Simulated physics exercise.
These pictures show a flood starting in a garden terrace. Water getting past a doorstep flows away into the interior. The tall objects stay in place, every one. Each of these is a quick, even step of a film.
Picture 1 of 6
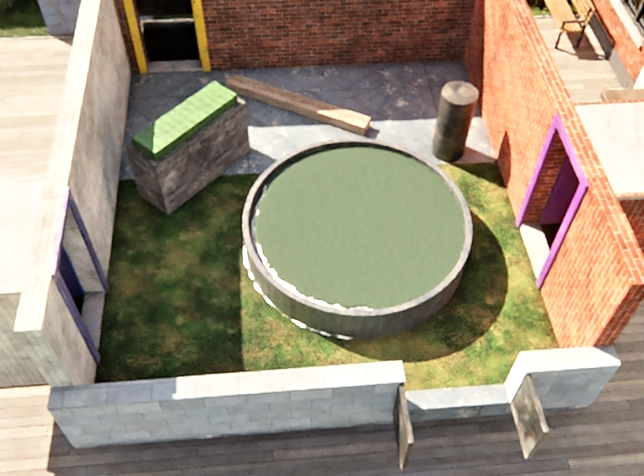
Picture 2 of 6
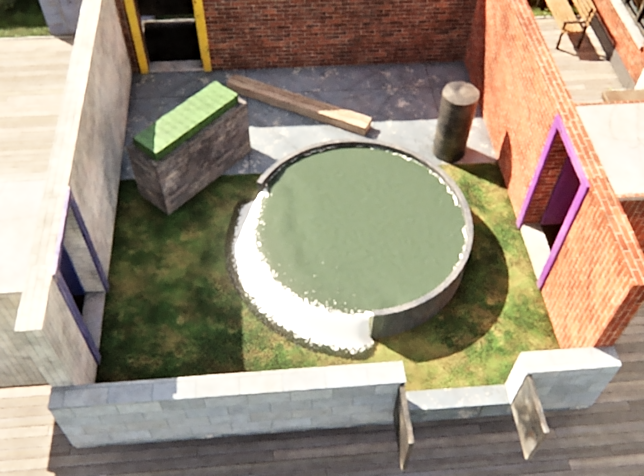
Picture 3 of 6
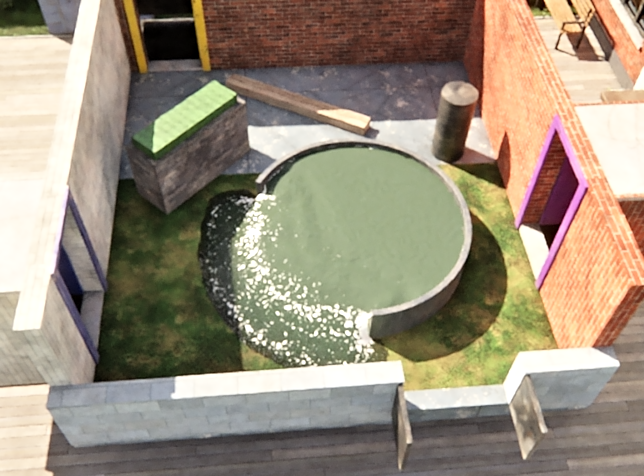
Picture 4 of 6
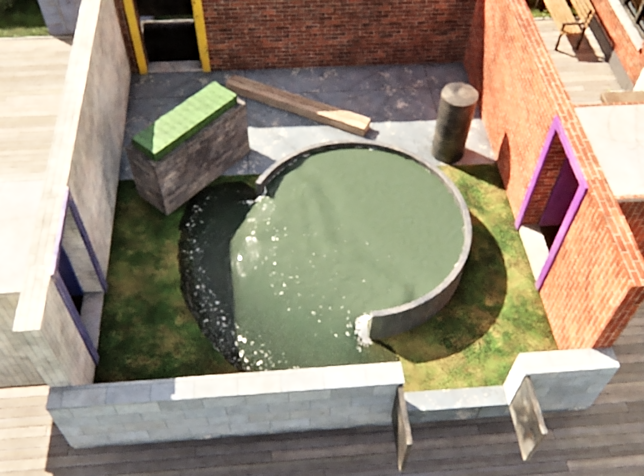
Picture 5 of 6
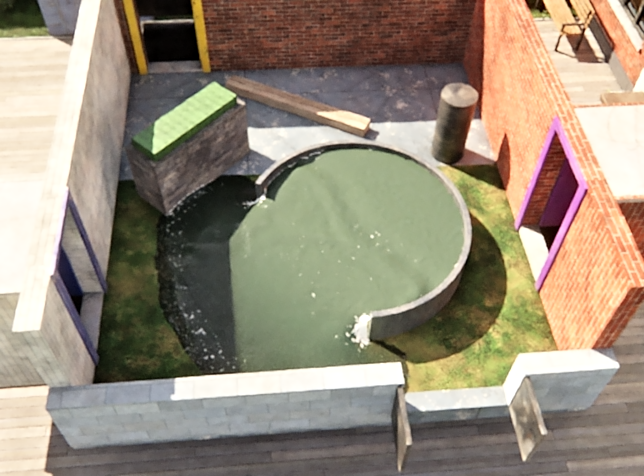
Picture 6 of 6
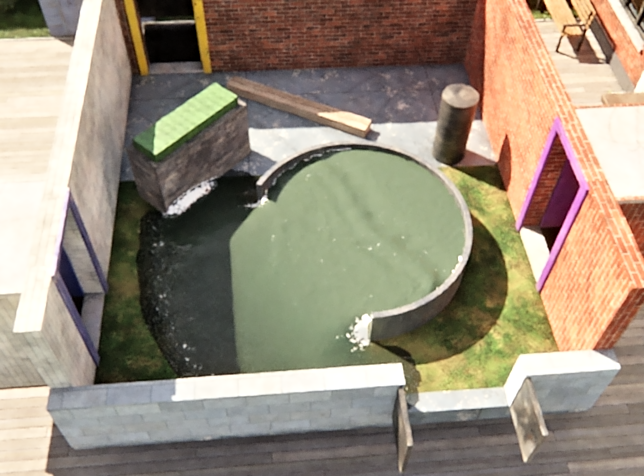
In a walled garden terrace, green water bursts from a round pool and spreads left across the grass.
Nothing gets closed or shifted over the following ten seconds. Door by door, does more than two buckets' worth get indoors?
Door by door: Purple door - no; yellow door - yes; blue door - yes.
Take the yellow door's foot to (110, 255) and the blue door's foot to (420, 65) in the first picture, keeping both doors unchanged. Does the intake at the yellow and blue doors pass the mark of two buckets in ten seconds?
Result: Yellow goes past the limit, blue remains beneath it.
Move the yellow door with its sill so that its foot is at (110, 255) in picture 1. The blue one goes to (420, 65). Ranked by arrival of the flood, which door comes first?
The flood hits the yellow one before any other door.
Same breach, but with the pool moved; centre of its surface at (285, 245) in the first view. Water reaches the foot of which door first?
First comes the door marked blue.
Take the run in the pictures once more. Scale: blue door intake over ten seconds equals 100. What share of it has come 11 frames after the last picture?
About 10 per cent.
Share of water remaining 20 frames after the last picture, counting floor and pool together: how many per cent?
Around 92 in a hundred.
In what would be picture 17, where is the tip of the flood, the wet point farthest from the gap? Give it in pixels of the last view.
About (125, 144).
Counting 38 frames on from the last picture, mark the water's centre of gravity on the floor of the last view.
About (291, 254).
A moment on, water covers 35 % of the floor; the purple door not reached, the yellow door not reached, the blue door wet at the sill, nothing in.
Next, water covers 40 % of the floor; the purple door not reached, the yellow door not reached, the blue door over two buckets in.
Then, water covers 60 % of the floor; the purple door not reached, the yellow door not reached, the blue door far over two buckets in.
Later, water covers 75 % of the floor; the purple door wet at the sill, nothing in, the yellow door over two buckets in, the blue door far over two buckets in.
In the end, water covers 90 % of the floor; the purple door wet at the sill, nothing in, the yellow door over two buckets in, the blue door far over two buckets in.
